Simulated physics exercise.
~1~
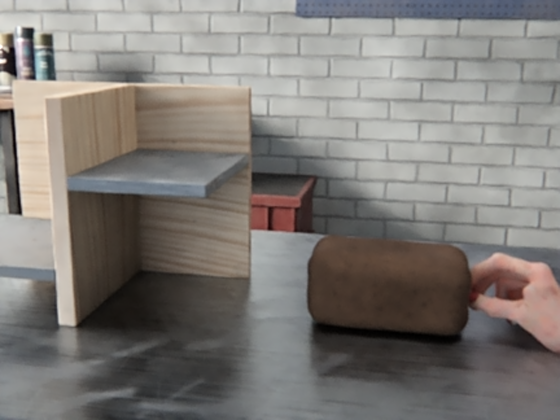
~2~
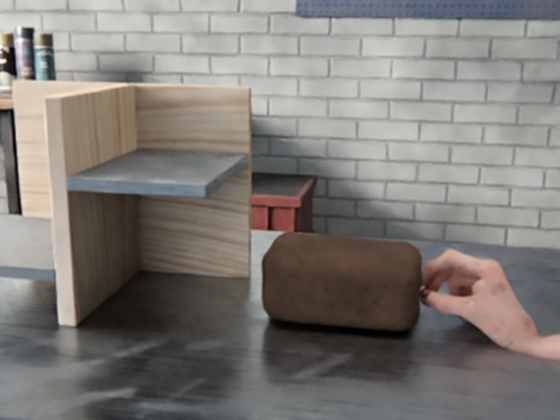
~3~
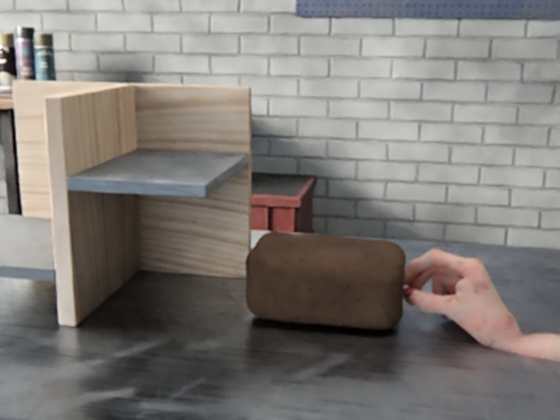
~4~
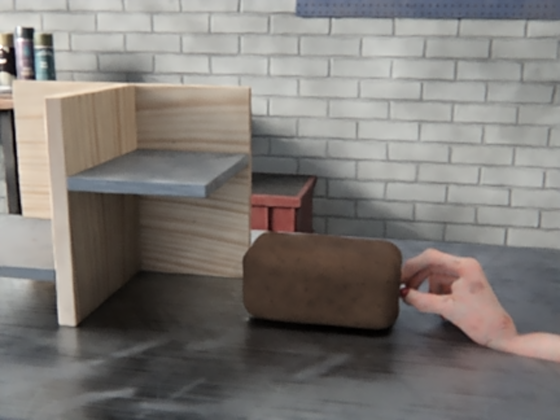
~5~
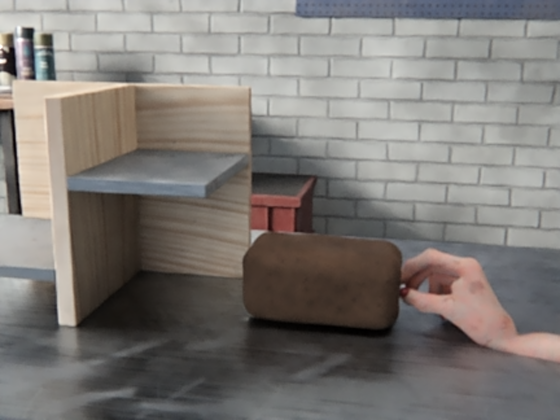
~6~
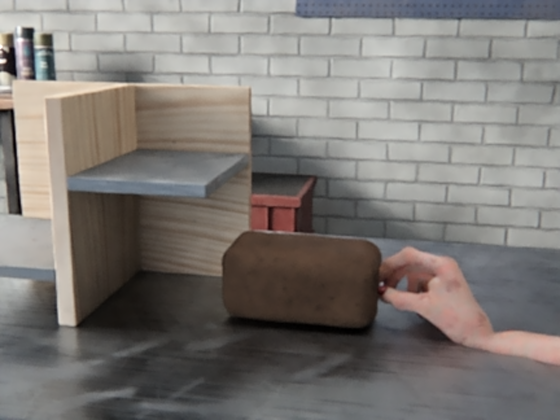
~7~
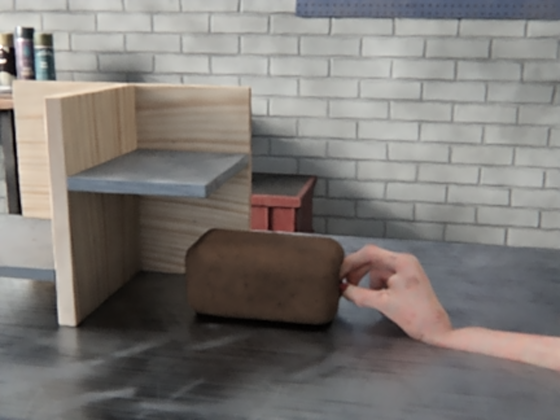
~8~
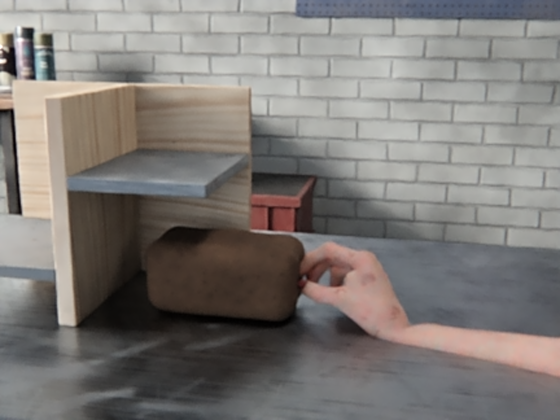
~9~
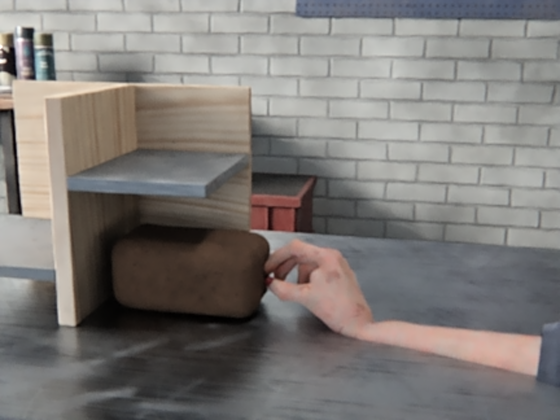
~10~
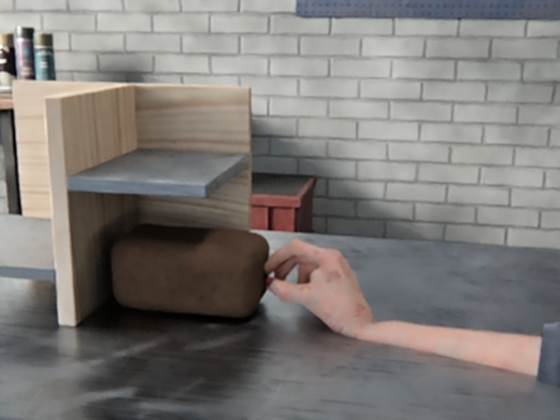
Hand pushing a brown loaf-shaped object left across a dark table, pausing midway, then sliding it under a grey shelf.
